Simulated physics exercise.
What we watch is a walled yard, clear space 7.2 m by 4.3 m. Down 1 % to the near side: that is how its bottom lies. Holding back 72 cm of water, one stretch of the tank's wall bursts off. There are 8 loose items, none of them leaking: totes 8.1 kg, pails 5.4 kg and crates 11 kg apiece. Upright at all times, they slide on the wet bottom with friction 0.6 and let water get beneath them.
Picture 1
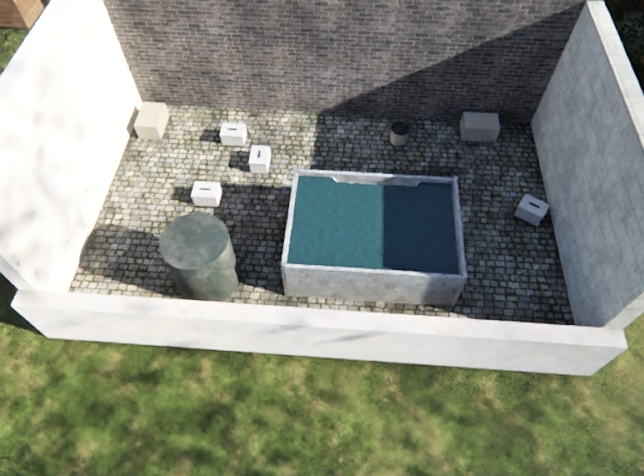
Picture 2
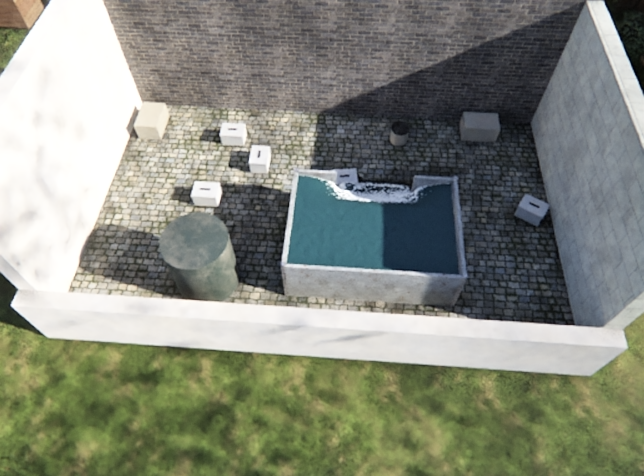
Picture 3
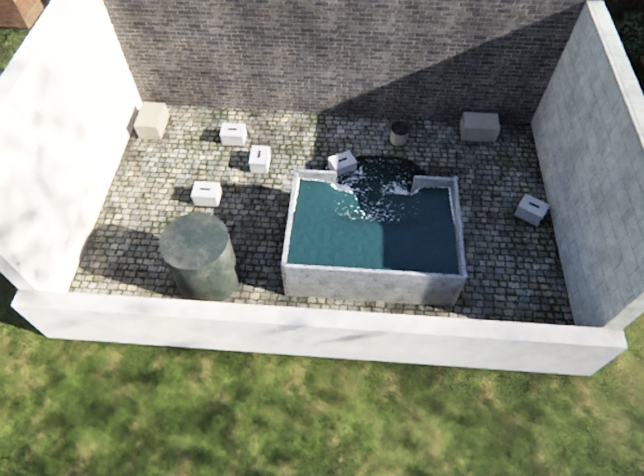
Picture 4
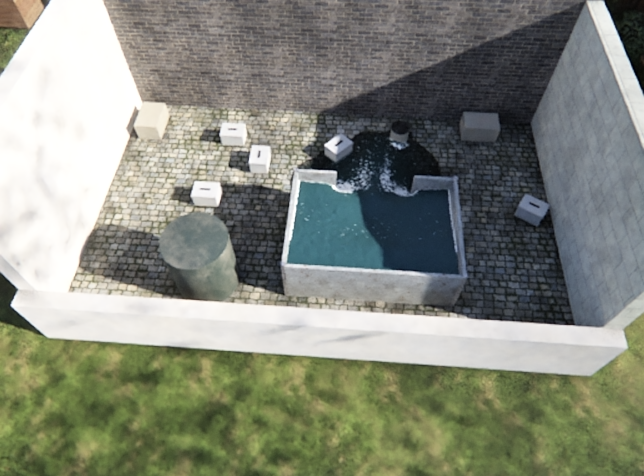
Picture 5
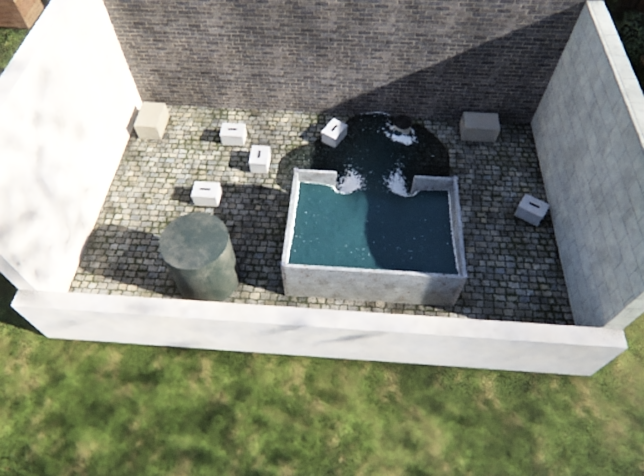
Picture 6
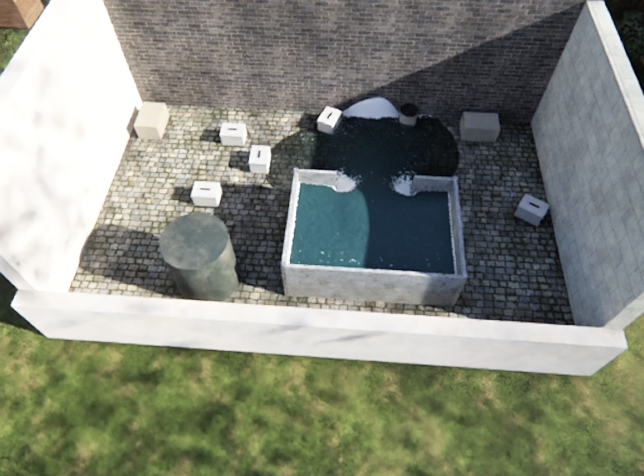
Water fills a pale open tank right of centre in a cobbled yard, seen from a fixed view high above, with white side walls, a grey brick back wall and grass in front. White boxes, tan blocks and a grey-green cylinder stand around it. Part of the tank's far wall gives way, foaming water spreads darkly toward the brick, a white box slides back, then a small dark pail shifts.
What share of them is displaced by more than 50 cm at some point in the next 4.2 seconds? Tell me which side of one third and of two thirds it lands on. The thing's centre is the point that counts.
It lands at or above two thirds.
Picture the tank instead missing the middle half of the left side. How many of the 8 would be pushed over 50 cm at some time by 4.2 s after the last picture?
In that case the number is 3.
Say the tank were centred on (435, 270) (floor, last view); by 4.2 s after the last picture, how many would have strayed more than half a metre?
So the tally would be 6.
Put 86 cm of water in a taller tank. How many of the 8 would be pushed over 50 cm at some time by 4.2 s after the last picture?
Then 6 of them.
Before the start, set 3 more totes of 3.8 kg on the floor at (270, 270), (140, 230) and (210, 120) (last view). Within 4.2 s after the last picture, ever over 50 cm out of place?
So it's stays below, then gets above, then gets above.
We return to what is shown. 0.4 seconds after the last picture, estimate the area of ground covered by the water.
Some 10.0 m2.
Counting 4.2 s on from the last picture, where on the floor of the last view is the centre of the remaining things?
(285, 251).
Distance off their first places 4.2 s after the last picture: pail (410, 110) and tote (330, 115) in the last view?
In that order: 250 cm, 350 cm.
Then, 0.4 s after the last picture 2 of 8 are over 50 cm from their spots; 2 afloat.
Then, 1.5 s after the last picture 3 of 8 are over 50 cm from their spots; 1 afloat.
Then, 2.8 s after the last picture 6 of 8 are over 50 cm from their spots; 1 afloat.
Then, 4.2 s after the last picture 6 of 8 are over 50 cm from their spots, and 6 have been at some point; 4 afloat.
